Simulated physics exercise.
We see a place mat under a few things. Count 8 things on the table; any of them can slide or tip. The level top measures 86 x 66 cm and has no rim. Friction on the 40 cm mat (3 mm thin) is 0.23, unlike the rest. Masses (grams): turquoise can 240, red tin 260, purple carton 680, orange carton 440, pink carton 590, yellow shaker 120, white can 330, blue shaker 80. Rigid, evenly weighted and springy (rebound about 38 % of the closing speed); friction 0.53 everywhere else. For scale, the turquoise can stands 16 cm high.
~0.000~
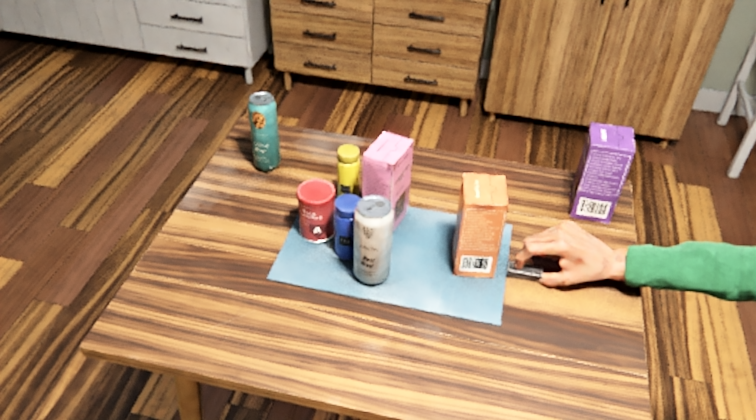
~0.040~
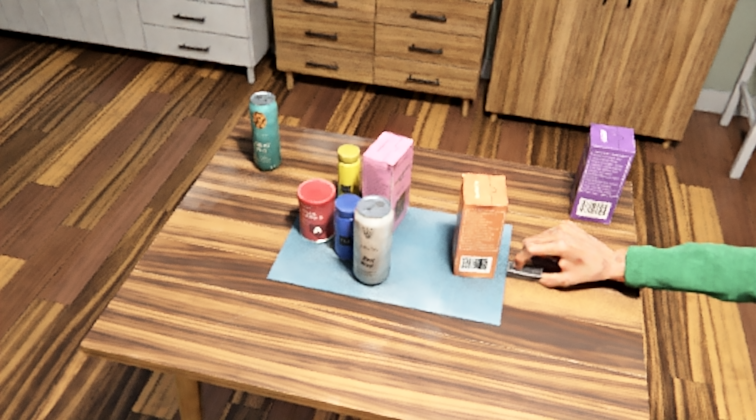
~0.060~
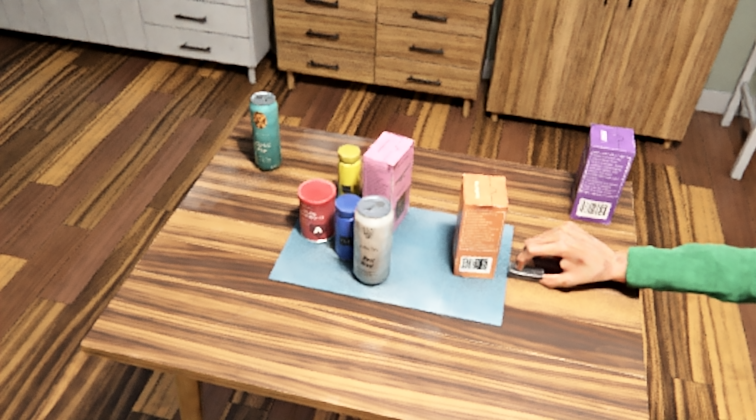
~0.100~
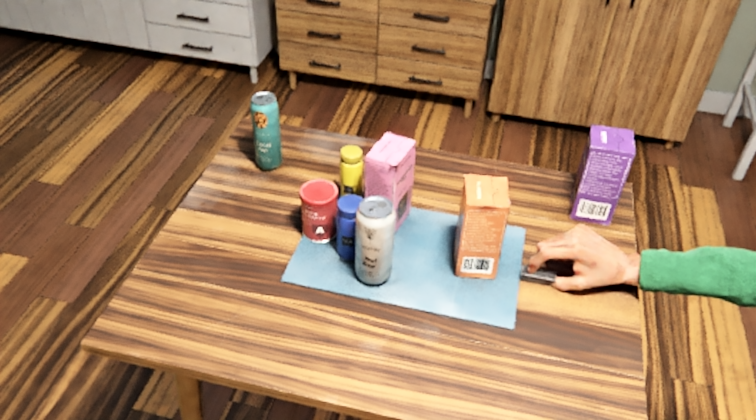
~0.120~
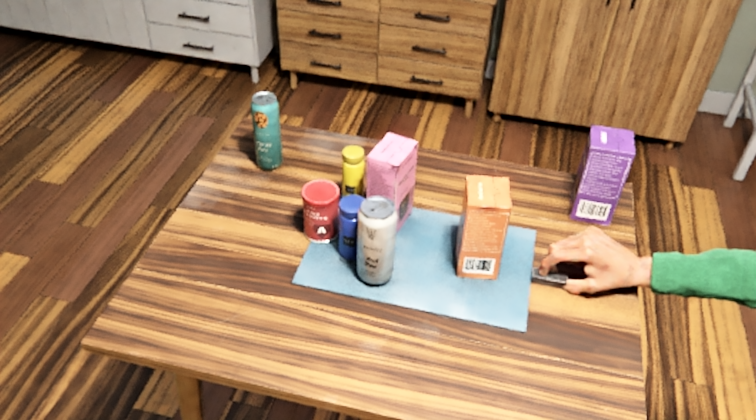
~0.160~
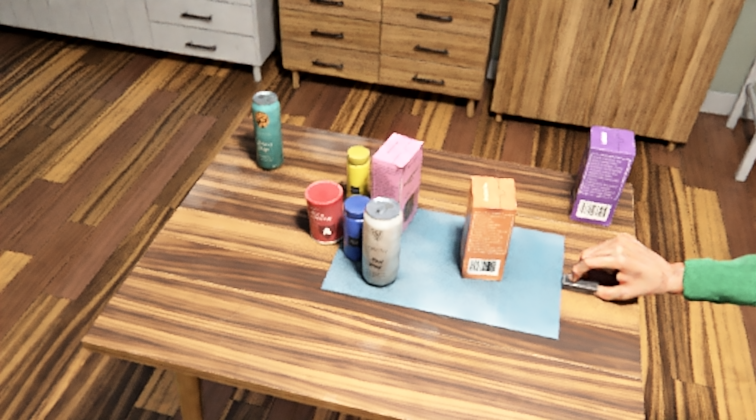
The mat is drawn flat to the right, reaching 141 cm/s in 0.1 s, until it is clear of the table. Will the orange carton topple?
The orange carton falls over.
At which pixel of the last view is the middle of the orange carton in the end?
Around (664, 311).
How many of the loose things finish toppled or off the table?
In all, 3.
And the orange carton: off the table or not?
The orange carton finishes off the table.
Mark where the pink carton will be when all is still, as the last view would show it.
At about (488, 245).
After 0.36 s, 38 cm of pull; orange carton slid 12 cm near (545, 241); white can leaning 9°; pink carton leaning 7°.
After 0.66 s, 80 cm of pull; orange carton now off the table; white can leaning 28°; pink carton leaning 22°.
After 0.96 s, 86 cm of pull; white can on its side; pink carton leaning 62°; blue shaker slid 5 cm.
After 1.36 s, 86 cm of pull; pink carton on its side; white can on its side; blue shaker slid 5 cm.
At rest (1.8 s), off the table and tipped over, orange carton; tipped over on the table, pink carton and white can; the other 5 in place, give or take 6 cm. Seen from the same camera at the end, orange carton near (664, 311).
